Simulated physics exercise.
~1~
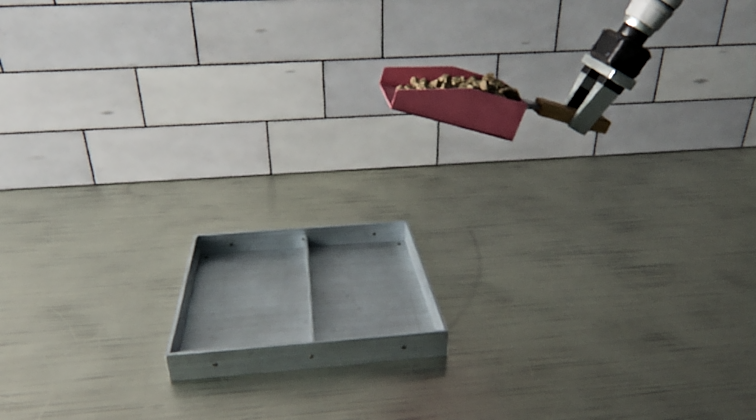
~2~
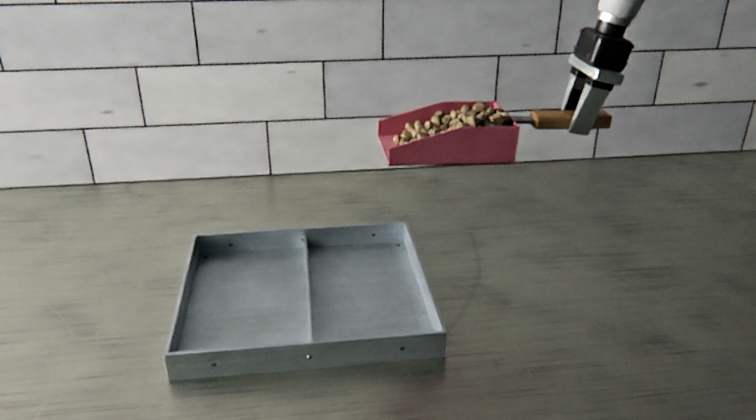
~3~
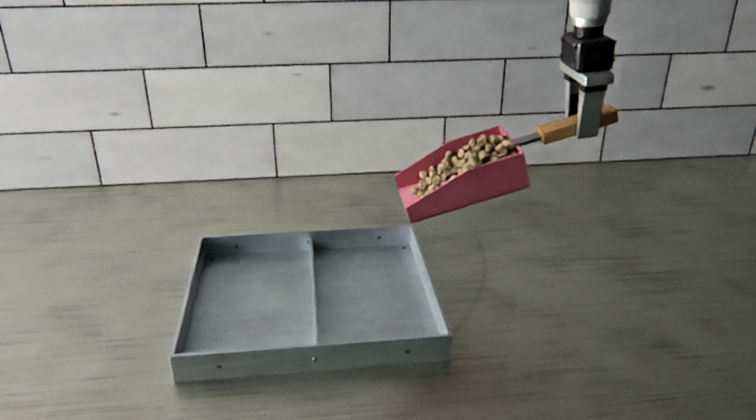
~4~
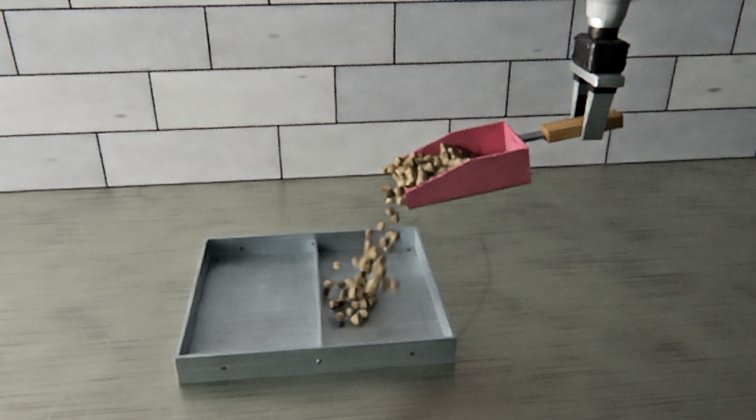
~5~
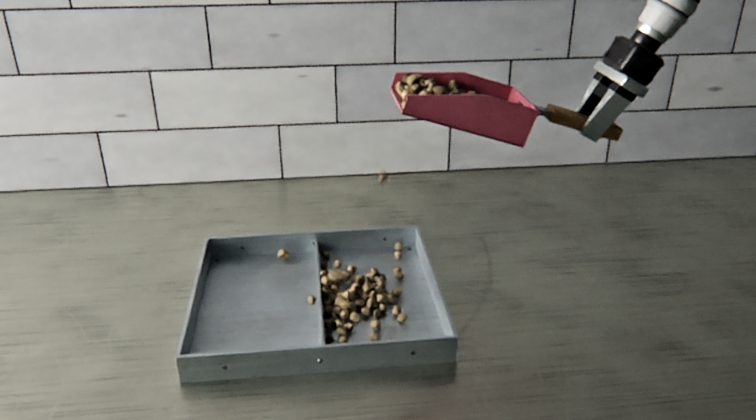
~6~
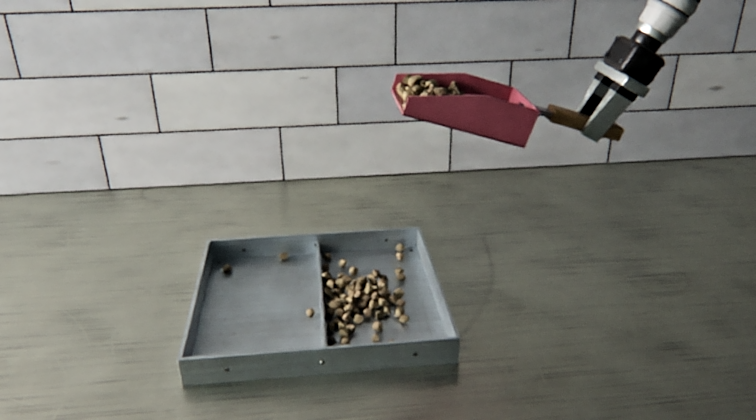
To begin with, a robot gripper holds a red scoop heaped with small pebbles above and to the right of a grey tray split in two by a low wall. The scoop lowers and levels out, then tips forward so its open end points down to the left. Pebbles spill over the front lip and stream into the right part of the tray. The gripper then tilts the scoop back and raises it, stopping the pour. At the end, many pebbles lie scattered in the right part, a few sit in the left, and the scoop still holds the rest.
